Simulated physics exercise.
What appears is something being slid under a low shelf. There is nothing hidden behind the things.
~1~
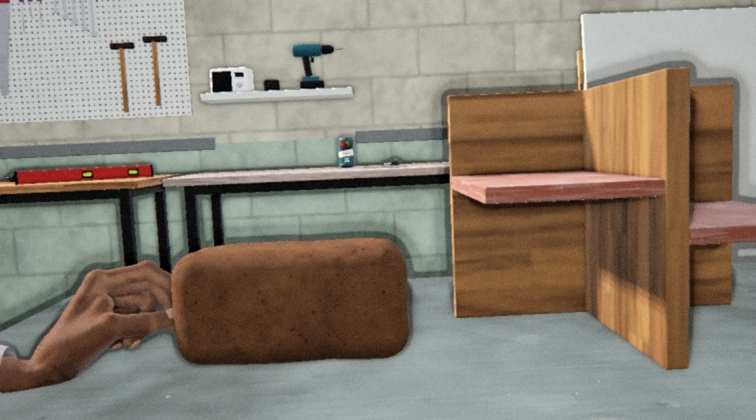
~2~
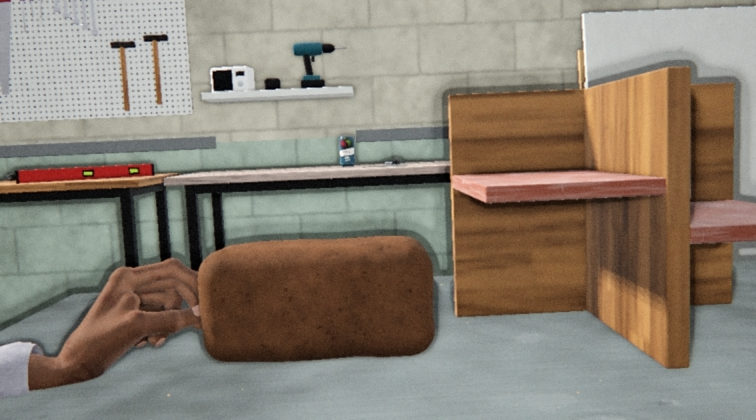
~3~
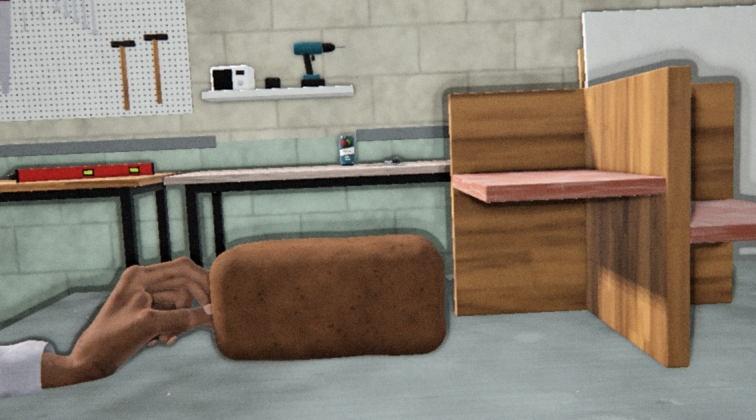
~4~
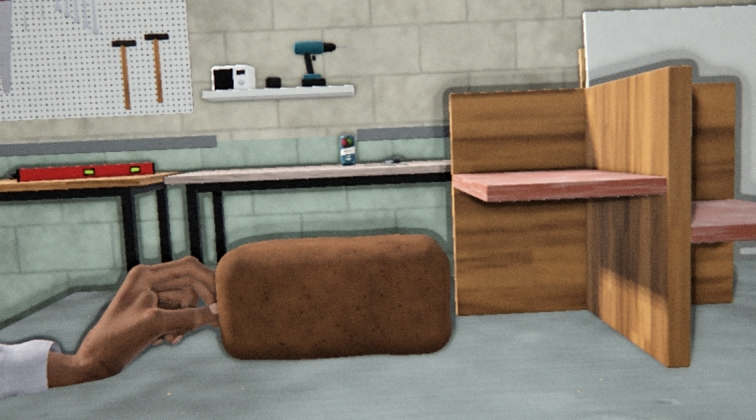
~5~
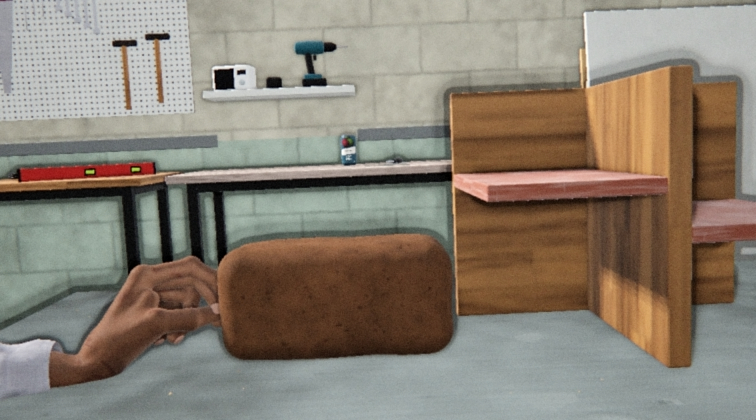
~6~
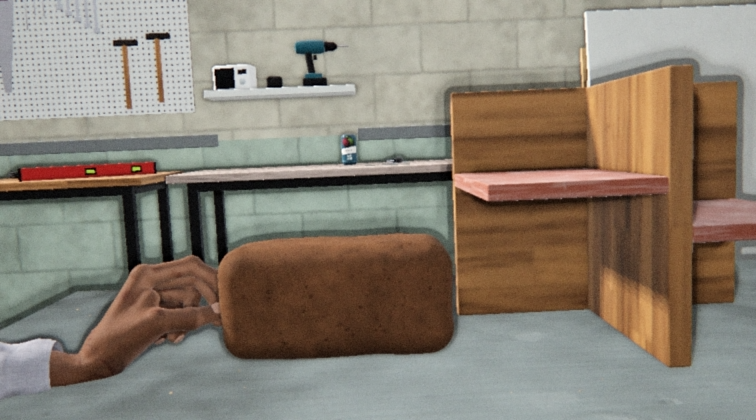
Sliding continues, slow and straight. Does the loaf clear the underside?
Chances are it gets underneath.
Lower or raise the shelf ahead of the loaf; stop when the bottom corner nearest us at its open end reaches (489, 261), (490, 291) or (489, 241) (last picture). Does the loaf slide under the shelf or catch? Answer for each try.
Outcome by try: Hung up / hung up / in.
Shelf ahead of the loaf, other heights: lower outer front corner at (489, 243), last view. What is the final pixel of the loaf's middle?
End point: About (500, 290).
Then, 0.38 s past the last view, loaf sliding up to the opening near (384, 292).
Then, 0.68 s past the last view, loaf part of the way in near (447, 290).
Finally, the loaf slides in, near (501, 287).
